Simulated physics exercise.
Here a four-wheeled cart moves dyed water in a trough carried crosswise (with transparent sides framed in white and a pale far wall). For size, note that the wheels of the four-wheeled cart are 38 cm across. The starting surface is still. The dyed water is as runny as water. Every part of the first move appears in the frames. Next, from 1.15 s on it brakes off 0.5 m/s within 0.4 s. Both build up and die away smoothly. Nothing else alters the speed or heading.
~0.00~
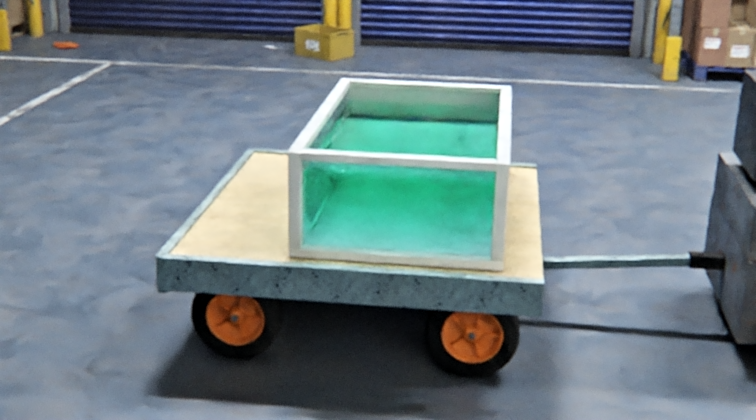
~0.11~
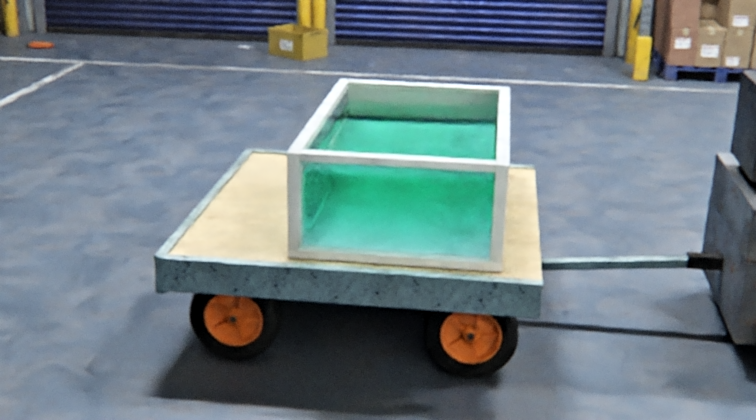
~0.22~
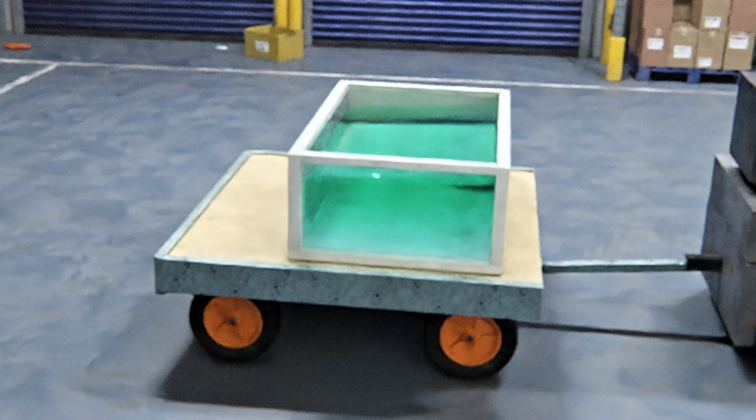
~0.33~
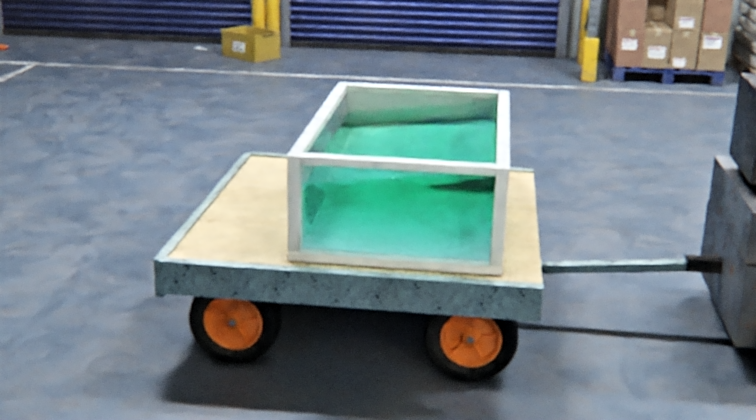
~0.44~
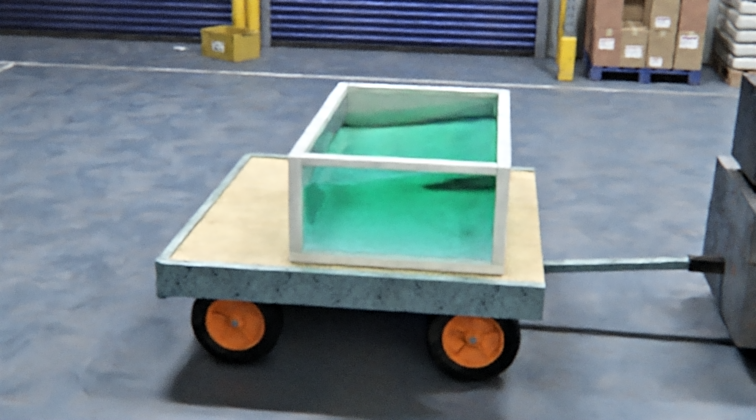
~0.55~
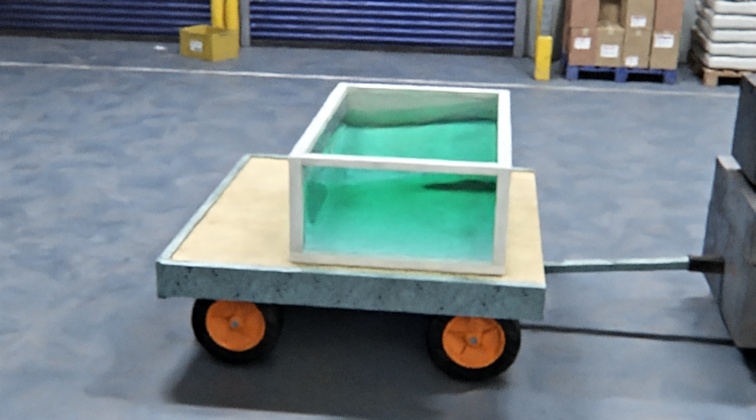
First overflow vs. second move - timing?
After.
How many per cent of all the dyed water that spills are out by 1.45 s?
Roughly 0 % of the total.
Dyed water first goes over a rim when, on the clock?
1.8 s.
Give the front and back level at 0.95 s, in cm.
The front stands at 26 cm and the back at 38 cm.
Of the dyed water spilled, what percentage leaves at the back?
It comes to about 20 per cent of the spill.
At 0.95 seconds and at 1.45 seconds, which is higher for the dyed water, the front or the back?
It sits at the rearward end first, and later at the forward end.
After 0.95 s it stands 37 cm high behind and 27 cm in front; all of it is still inside.
After 1.45 s it stands 24 cm high behind and 42 cm in front; all of it is still inside.
After 2.05 s it stands 44 cm high behind and 24 cm in front; 2 per cent has gone over the front.
After 4.53 s 3 per cent has gone over the front; the first of it left at about 1.75 s, and the second move began at 1.15 s.
